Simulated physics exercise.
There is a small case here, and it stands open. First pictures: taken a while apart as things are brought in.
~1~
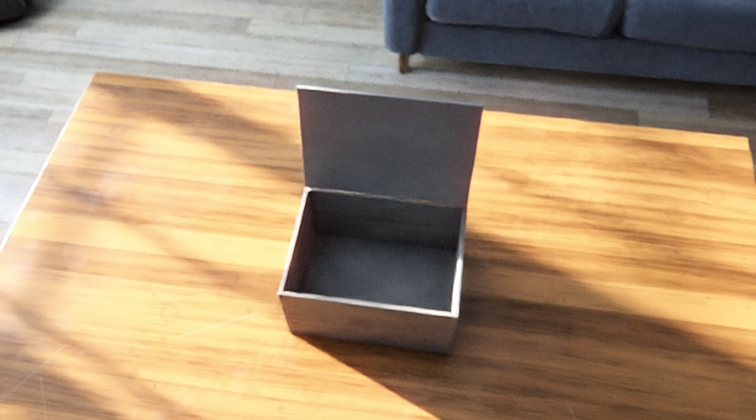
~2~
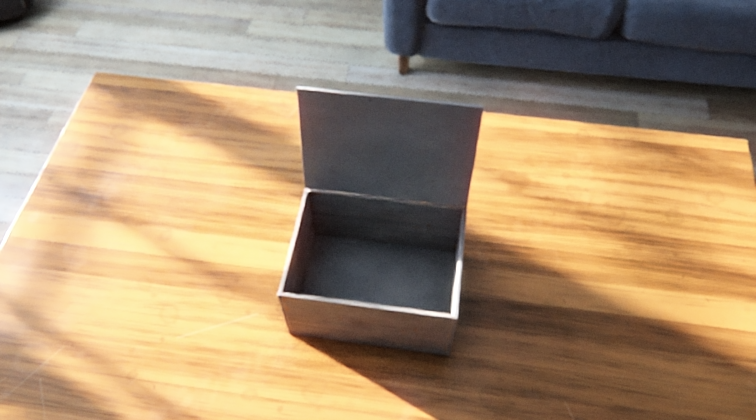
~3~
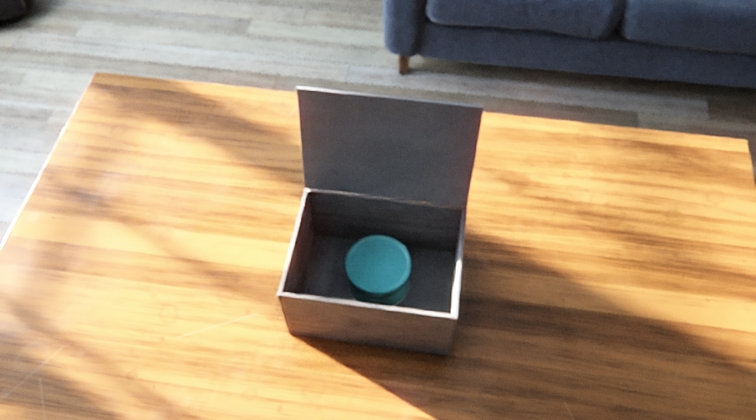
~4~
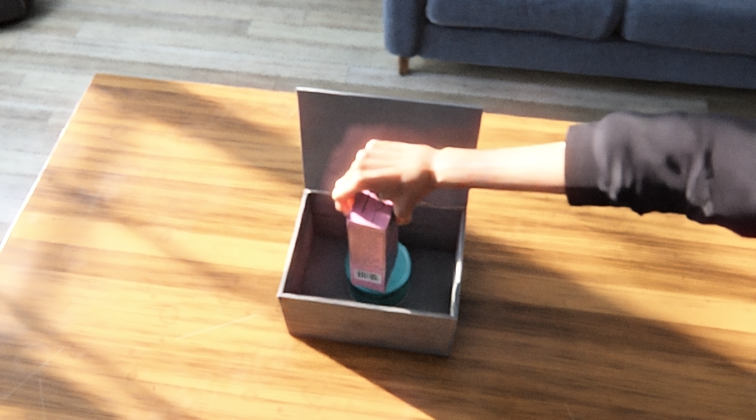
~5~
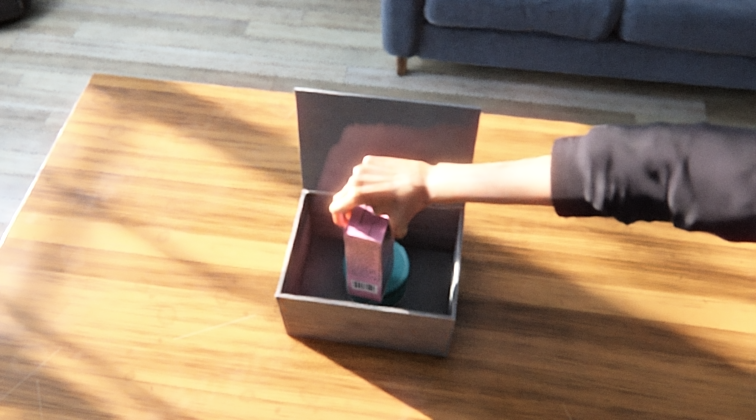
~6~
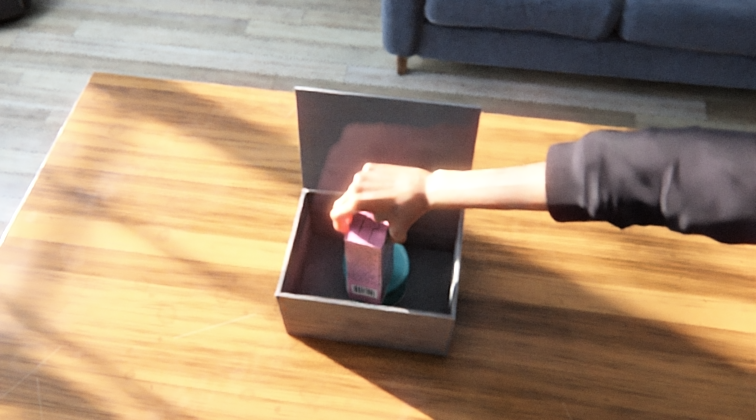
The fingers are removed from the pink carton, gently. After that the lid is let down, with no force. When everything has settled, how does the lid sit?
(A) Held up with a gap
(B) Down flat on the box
(A) Held up with a gap.
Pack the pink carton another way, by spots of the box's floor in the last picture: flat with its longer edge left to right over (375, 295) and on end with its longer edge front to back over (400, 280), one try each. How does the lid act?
The first attempt leaves the lid fully closed, while the second leaves it partly open.
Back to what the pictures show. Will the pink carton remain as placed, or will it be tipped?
Looking at the last picture, the pink carton sits at an angle.
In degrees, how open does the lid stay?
The answer is about 25 degrees.
Then, 1.30 s past the last view, lid 78° above the rim.
Then, 1.90 s past the last view, lid 43° above the rim; pink carton rocked 13° from its first pose near (367, 269).
Then, 3.80 s past the last view, lid 26° above the rim; pink carton rocked 45° from its first pose near (362, 279).
Finally, lid 24° above the rim; down or leaning hard in the box, pink carton; turquoise tub still in place. Final places as the last picture's camera would see them, pink carton near (364, 272).
